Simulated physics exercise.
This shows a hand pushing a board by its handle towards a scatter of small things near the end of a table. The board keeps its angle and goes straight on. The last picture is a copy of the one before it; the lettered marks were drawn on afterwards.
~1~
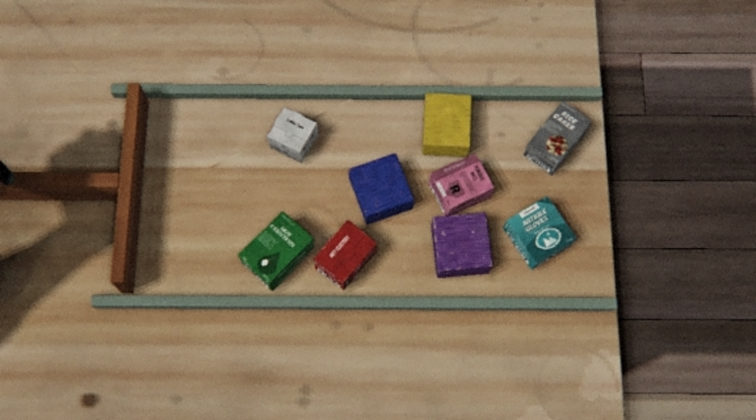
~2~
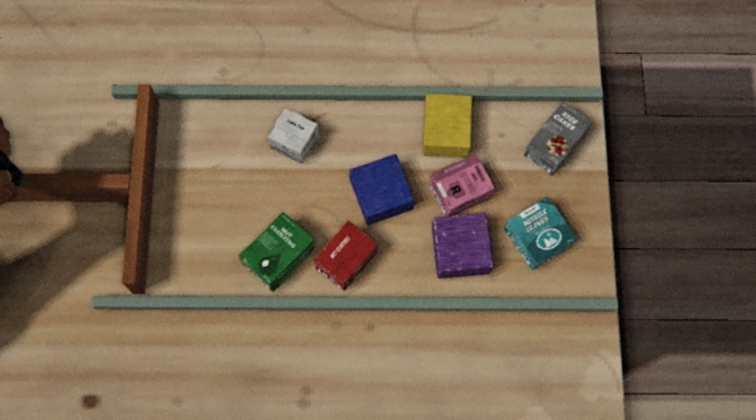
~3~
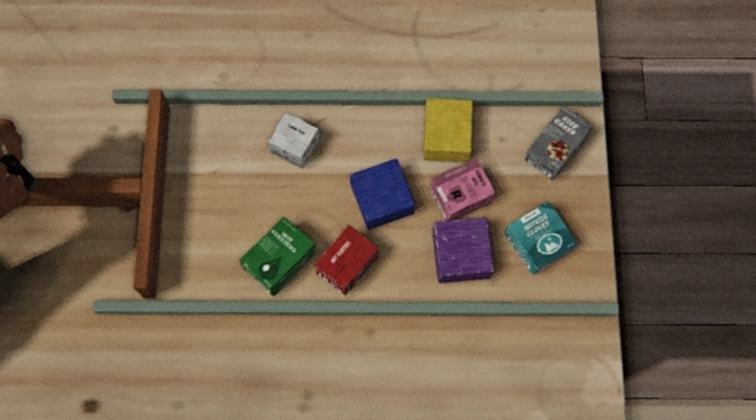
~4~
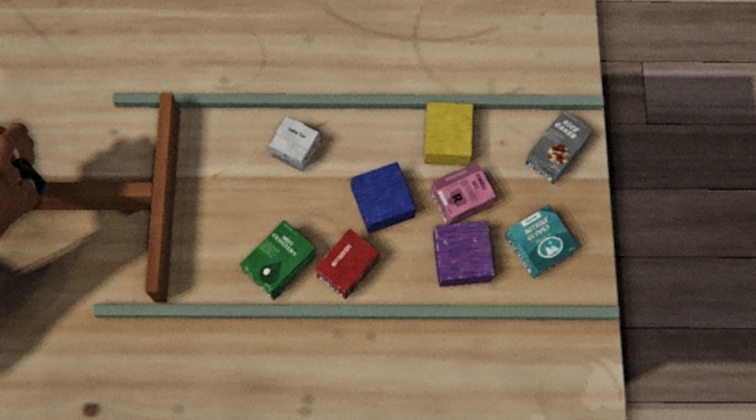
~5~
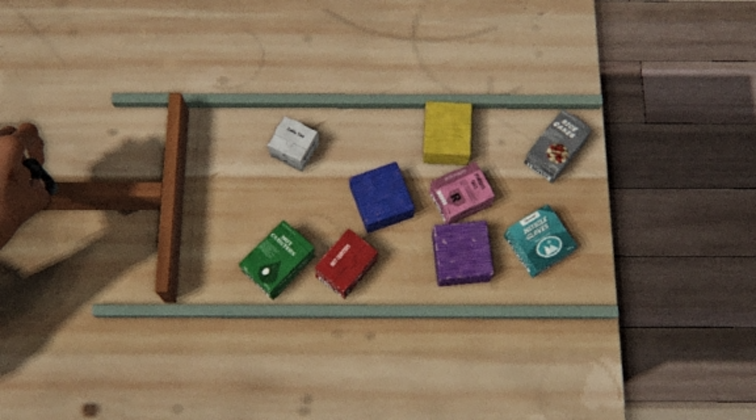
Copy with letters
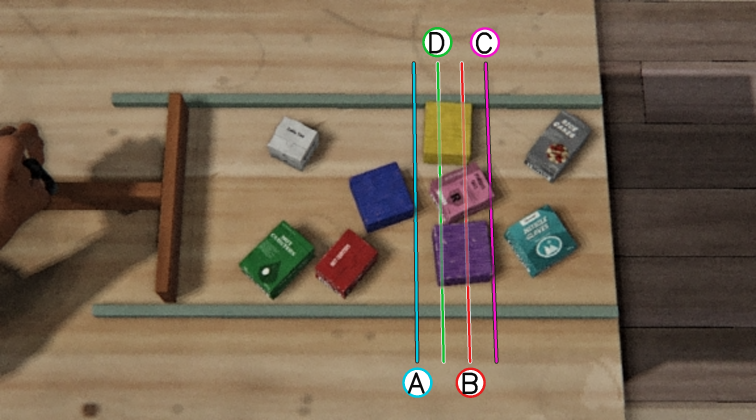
A wooden board pushed by a hand slides slowly right between two rails toward scattered small items.
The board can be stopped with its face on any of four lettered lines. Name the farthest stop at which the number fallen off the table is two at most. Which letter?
At C, and not beyond.
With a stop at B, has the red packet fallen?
No.
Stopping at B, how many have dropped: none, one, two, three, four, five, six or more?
One.
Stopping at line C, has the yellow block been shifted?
By then, yes.
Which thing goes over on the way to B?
It is the turquoise box.
On the marked copy, A at (415, 205); B at (466, 205); C at (491, 205); D at (441, 205).
With C. Early on, board (283, 189); red packet (359, 268); white box (316, 138).
Further on, board (399, 190); turquoise box (569, 246); purple block (516, 255).
At the end, board (490, 190); turquoise box over the edge; purple block (605, 254); one fallen.
As for the rest, A is within the limit but short; B is within the limit but short; D is within the limit but short.
